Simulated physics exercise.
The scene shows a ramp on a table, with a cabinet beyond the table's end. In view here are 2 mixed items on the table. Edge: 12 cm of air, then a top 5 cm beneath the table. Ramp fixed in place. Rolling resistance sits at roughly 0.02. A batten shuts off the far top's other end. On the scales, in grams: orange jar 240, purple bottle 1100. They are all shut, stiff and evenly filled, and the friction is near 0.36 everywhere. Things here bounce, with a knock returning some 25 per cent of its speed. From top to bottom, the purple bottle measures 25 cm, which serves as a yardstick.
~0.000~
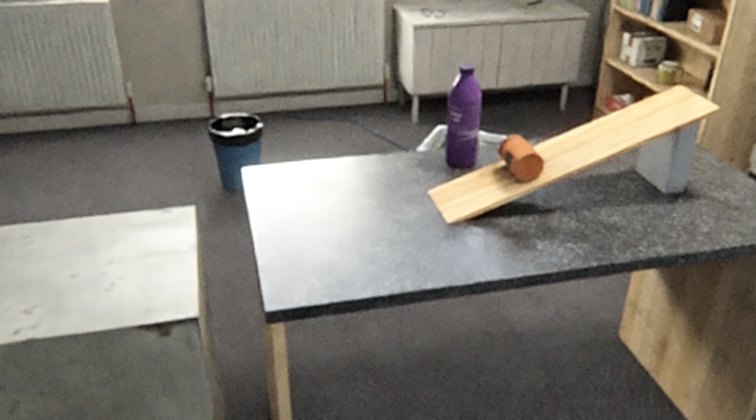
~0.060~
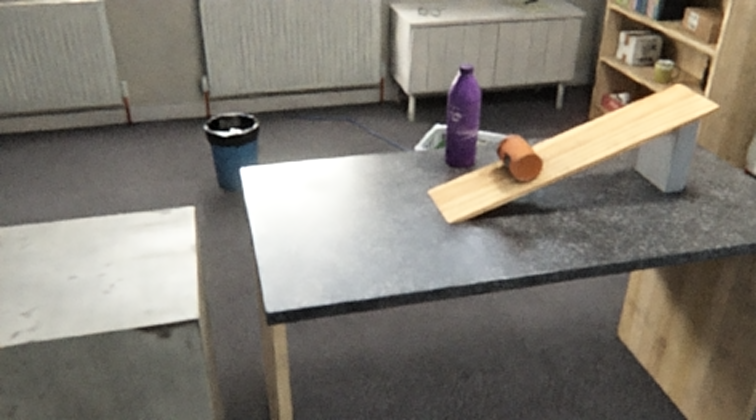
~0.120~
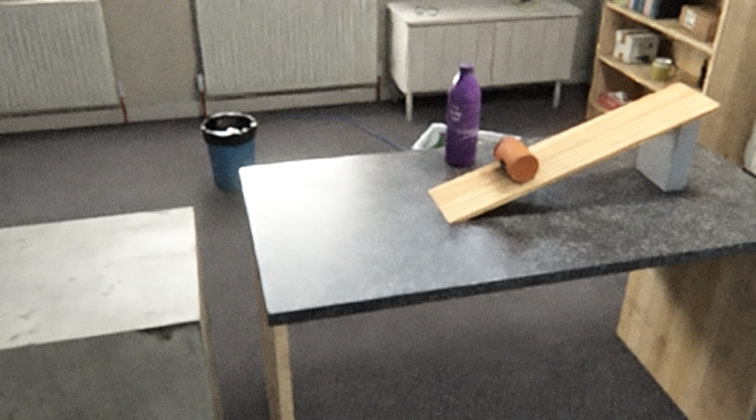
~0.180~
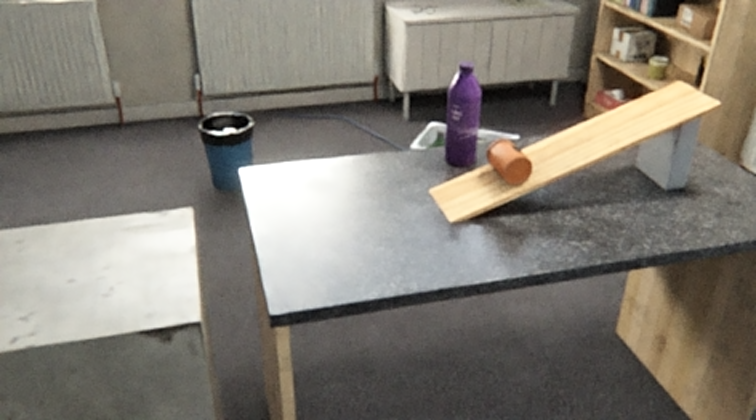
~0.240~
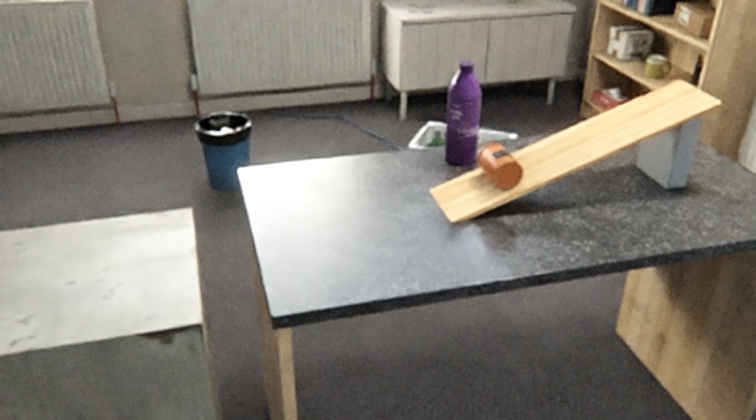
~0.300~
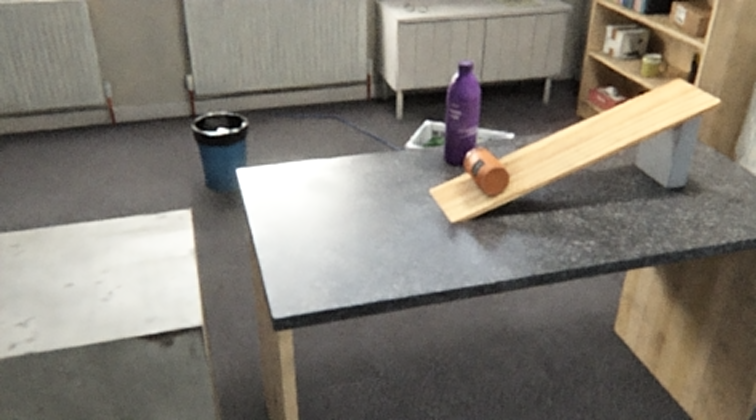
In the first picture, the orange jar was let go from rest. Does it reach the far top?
No.
By 0.60 s, 29 cm to the edge; orange jar near (384, 200).
By 1.00 s, 4 cm past the table's edge; orange jar near (231, 225).
By 1.40 s, down in the gap; orange jar near (276, 407).
When it is over (1.7 s), down in the gap; purple bottle within 8 cm of the start.
